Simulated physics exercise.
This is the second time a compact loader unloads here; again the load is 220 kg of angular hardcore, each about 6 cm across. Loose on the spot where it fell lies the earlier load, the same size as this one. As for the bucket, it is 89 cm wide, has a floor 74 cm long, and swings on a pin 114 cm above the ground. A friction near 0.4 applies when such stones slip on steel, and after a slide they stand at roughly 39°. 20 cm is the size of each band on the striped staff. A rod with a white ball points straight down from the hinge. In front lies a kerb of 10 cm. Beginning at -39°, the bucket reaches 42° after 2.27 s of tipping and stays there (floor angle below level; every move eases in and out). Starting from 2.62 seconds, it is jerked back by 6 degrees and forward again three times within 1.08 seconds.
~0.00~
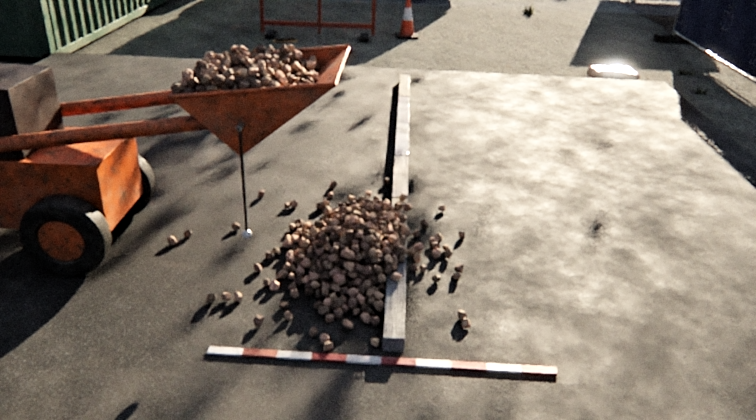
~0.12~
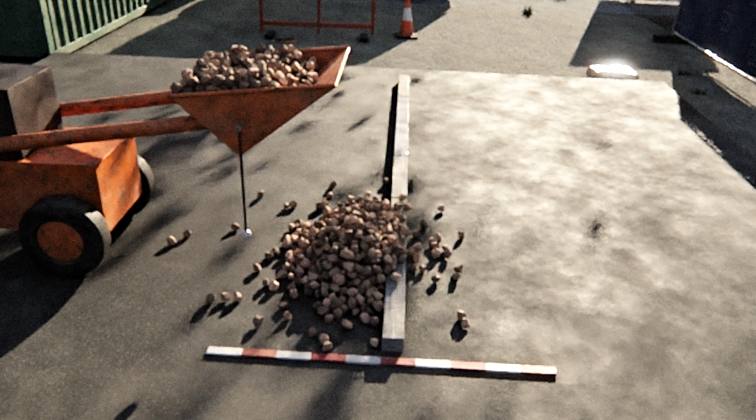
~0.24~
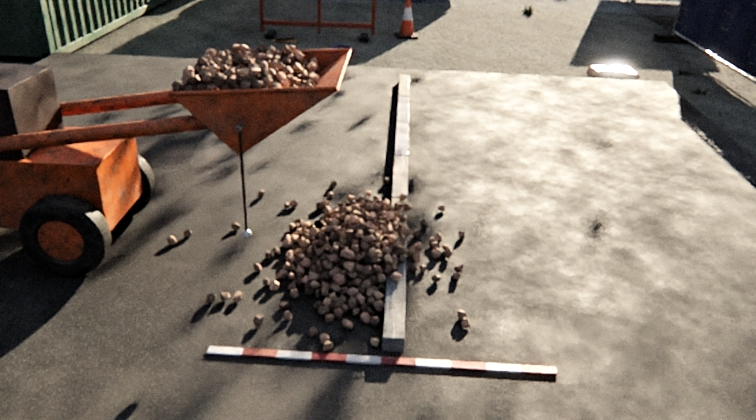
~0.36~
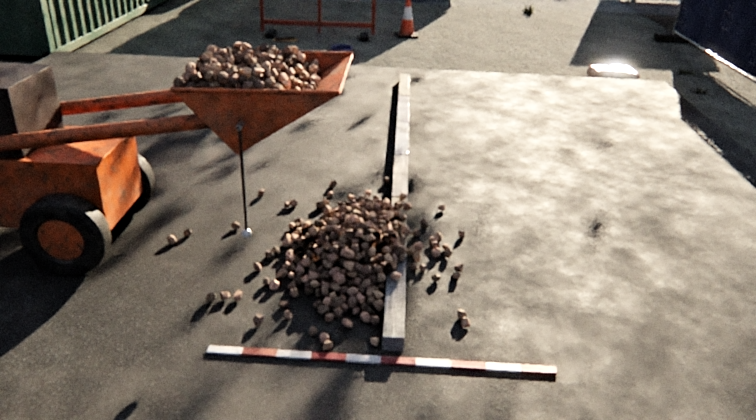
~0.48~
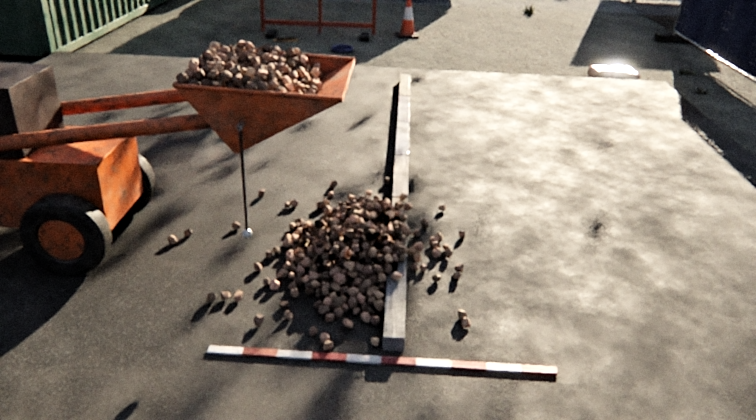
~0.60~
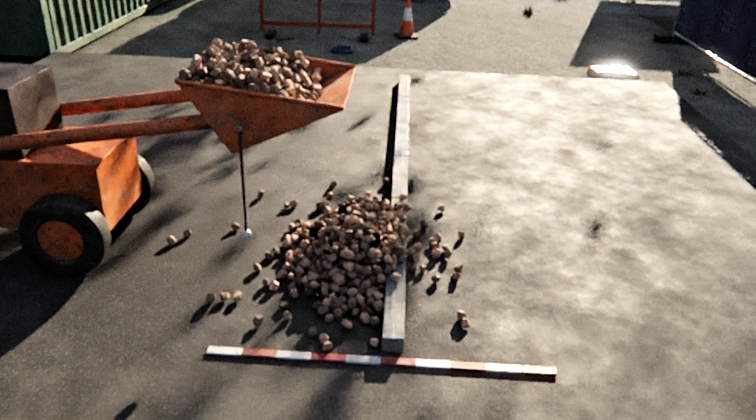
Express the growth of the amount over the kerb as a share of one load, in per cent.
Roughly 22 per cent of a load.
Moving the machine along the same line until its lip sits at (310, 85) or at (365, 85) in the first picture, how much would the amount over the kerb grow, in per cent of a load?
Near 5 in a hundred first, near 45 in a hundred second.
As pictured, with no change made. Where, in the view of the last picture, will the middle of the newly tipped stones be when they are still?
Roughly at pixel (360, 237).
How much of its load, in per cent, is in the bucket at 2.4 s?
10 %.
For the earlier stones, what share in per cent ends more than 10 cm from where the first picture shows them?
Close to 5 in a hundred of them.
After 1.7 s the floor is at 29°; in per cent of one load, 95 in the bucket, 103 on this side of the kerb, 3 over the kerb; the foremost stones are at (454, 263).
After 2.4 s the floor is at 42°; in per cent of one load, 12 in the bucket, 180 on this side of the kerb, 9 over the kerb; the foremost stones are at (464, 277).
After 4.2 s the floor is at 42°; in per cent of one load, 0 in the bucket, 176 on this side of the kerb, 26 over the kerb; the foremost stones are at (498, 262).
After 6.5 s the floor is at 42°; in per cent of one load, 0 in the bucket, 176 on this side of the kerb, 26 over the kerb; the foremost stones are at (498, 262). Net gain over the kerb, 22.
